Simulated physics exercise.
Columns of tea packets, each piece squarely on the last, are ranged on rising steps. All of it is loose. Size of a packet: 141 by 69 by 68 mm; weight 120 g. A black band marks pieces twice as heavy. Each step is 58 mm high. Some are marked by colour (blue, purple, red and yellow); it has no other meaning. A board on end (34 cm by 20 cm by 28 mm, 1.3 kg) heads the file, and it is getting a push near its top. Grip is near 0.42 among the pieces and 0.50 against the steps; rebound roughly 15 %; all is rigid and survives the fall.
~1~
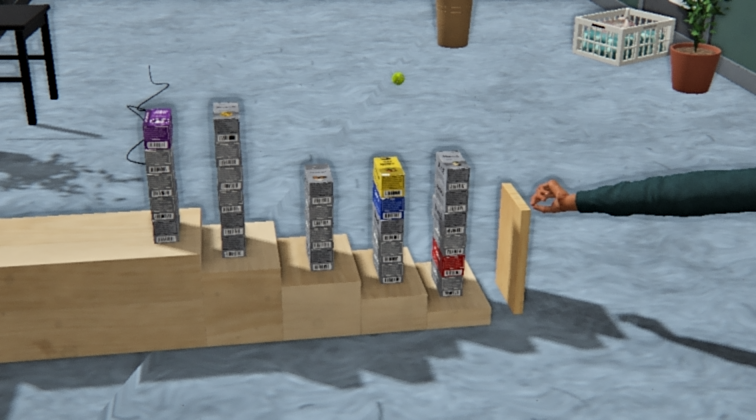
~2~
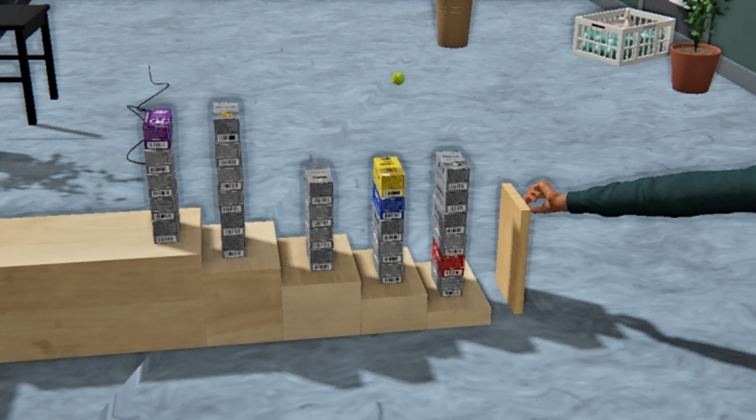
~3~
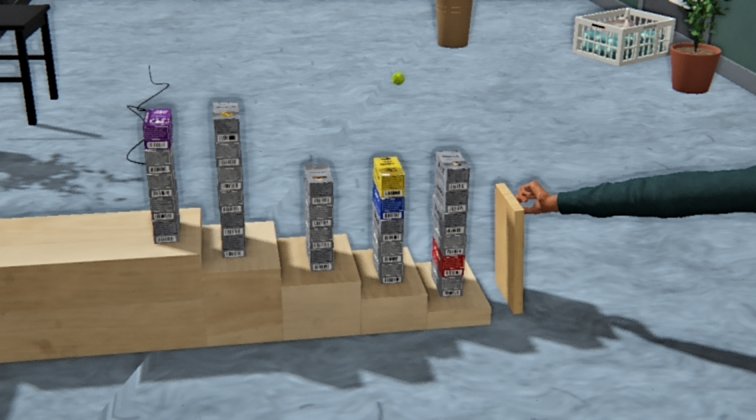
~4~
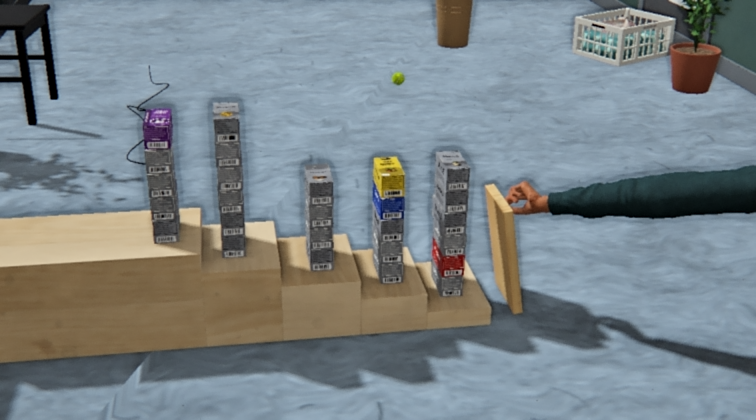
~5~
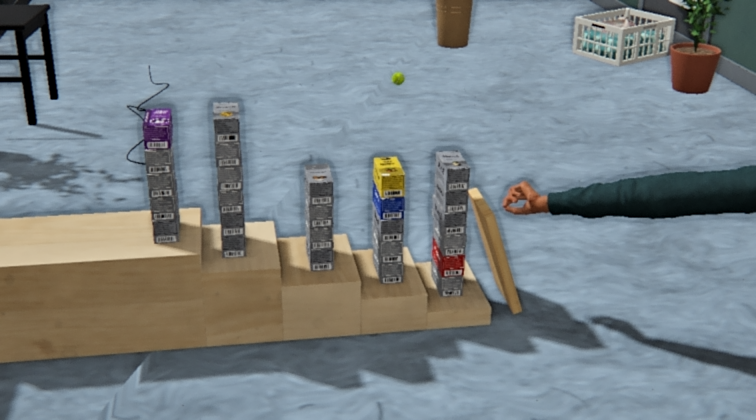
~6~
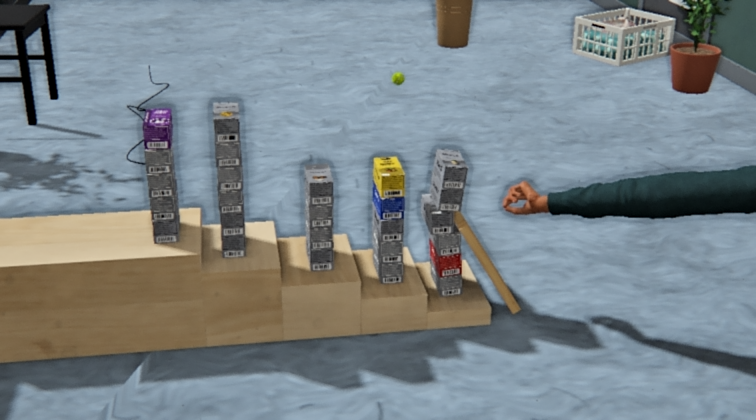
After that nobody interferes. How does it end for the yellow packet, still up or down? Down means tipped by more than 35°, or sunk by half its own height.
The yellow packet comes down.
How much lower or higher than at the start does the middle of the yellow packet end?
It ends some 17 cm lower.
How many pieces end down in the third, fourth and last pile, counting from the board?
Pieces: Third 0, fourth 0, last 0.
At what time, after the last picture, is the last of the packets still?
At about 1.0 s.
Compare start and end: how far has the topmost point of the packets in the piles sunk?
About 0 cm.
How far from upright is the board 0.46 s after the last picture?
About 55°.
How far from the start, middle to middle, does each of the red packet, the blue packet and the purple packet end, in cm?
About: Red 8, blue 10, purple 0.
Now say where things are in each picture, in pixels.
In the first picture (places mark the middle of the side facing us), finger (537, 202) 40 mm short, board 0° from upright; yellow packet (393, 186); red packet (454, 266); purple packet (157, 137); the rest undisturbed.
Finger (528, 202) 12 mm short, board 0° from upright; yellow packet (393, 186), in the second picture.
Finger (519, 203) 16 mm in, board 3° from upright; yellow packet (393, 186); the rest undisturbed, in the third picture.
Finger (510, 203) 44 mm in, board 9° from upright; yellow packet (393, 186); the rest undisturbed, in the fourth picture.
Finger (509, 203) 45 mm in, stopped, board 18° from upright; yellow packet (393, 186); the rest undisturbed, in the fifth picture.
Finger (509, 203) 45 mm in, stopped, board 31° from upright; yellow packet (393, 186); red packet (451, 266) leaning 4°; blue packet (393, 209); steepest lean 6°, the packet at (451, 201); 6 disturbed, none down, in the sixth picture.
Then, 0.20 s after the last picture, board 50° from upright; 4 of the 26 packets down; yellow packet leaning 4°; red packet leaning 35°.
Then, 0.46 s after the last picture, board 53° from upright; 8 of the 26 packets down; yellow packet leaning 71°, 10 cm lower; blue packet leaning 73°, 53 mm lower.
At rest, board 53° from upright; 8 of the 26 packets down; yellow packet on its side; blue packet leaning 58°, 6 cm lower; red packet leaning 53°. As the last picture would show them, middles, yellow packet near (416, 231), blue packet near (359, 221).
